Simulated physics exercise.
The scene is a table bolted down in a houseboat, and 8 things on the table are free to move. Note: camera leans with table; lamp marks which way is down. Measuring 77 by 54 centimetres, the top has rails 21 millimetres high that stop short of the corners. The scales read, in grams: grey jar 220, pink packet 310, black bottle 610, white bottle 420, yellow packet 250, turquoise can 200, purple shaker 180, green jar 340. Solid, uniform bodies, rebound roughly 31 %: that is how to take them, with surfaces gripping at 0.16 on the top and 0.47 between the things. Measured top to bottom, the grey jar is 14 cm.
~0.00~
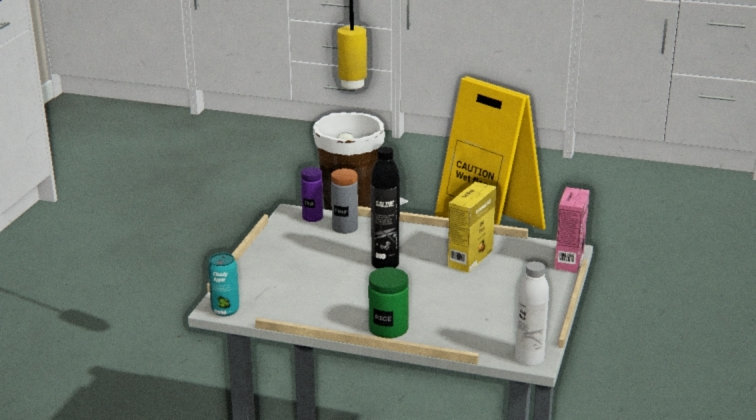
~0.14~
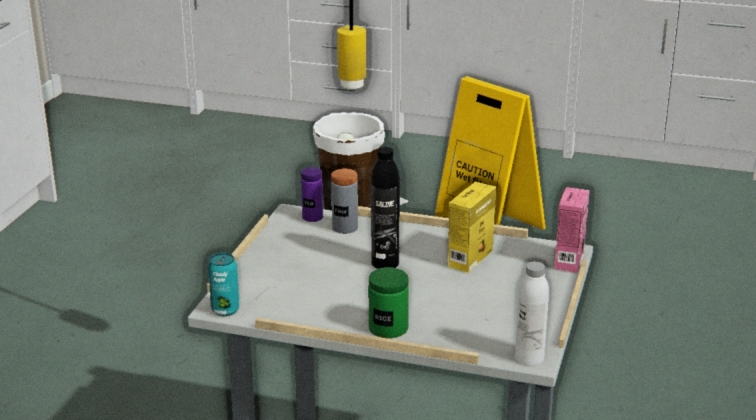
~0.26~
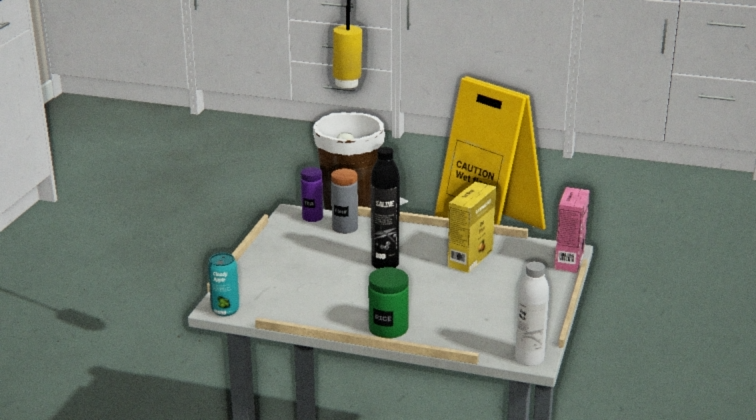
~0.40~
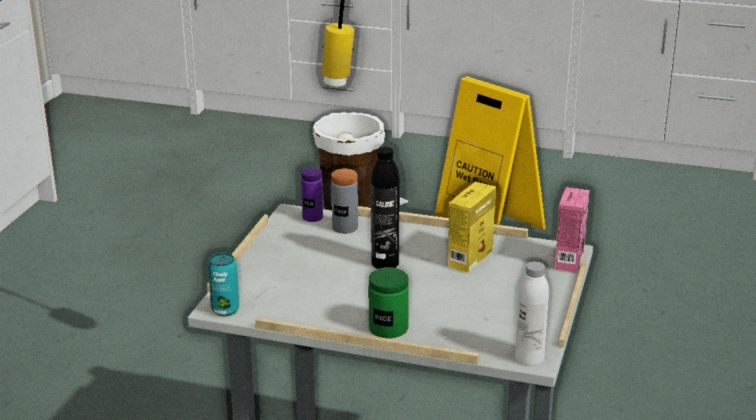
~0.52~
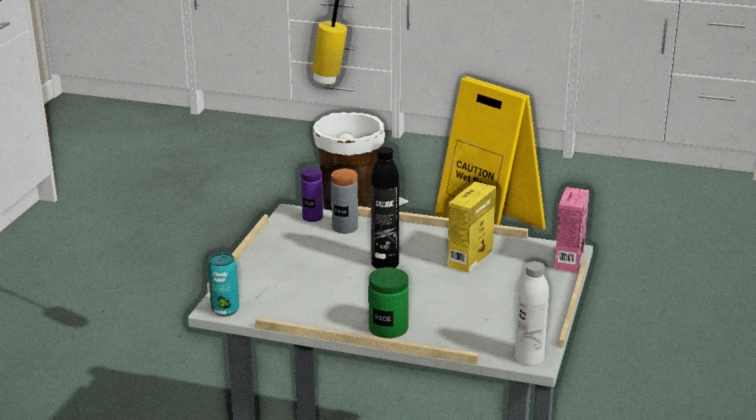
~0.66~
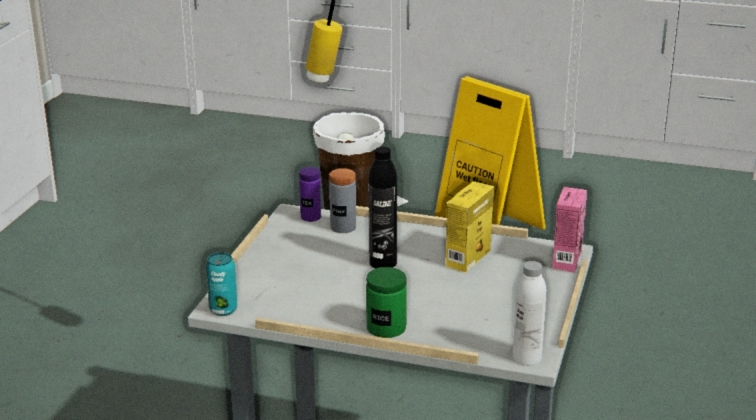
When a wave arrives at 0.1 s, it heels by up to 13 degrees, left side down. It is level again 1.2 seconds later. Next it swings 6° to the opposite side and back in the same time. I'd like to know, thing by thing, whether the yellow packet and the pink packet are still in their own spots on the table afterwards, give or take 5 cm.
The yellow packet is no longer there. The pink packet is no longer there.
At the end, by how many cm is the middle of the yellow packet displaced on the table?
It ends about 8 centimetres from where it started.
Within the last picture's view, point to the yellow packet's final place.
It ends up at about (438, 223).
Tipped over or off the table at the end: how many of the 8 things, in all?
The answer is 1.
After 0.86 s, floor tilted 11°, left side down; pink packet moved 3 cm near (557, 228); yellow packet moved 3 cm near (458, 225); black bottle moved 3 cm.
After 1.16 s, floor tilted 2°, left side down; turquoise can now off the table; pink packet moved 8 cm near (537, 225); yellow packet moved 8 cm near (437, 223).
After 1.46 s, floor tilted 1°, right side down; pink packet moved 8 cm near (537, 226); yellow packet moved 8 cm near (437, 223); black bottle moved 8 cm.
After 1.86 s, floor tilted 6°, right side down; pink packet moved 8 cm near (537, 226); yellow packet moved 8 cm near (437, 223); black bottle moved 8 cm.
In the end (3.0 s), off the table, turquoise can; not toppled but over 5 cm from the start, grey jar, pink packet, black bottle, white bottle, yellow packet, purple shaker and green jar. At the end, from the last picture's camera, yellow packet near (438, 223), pink packet near (537, 225).
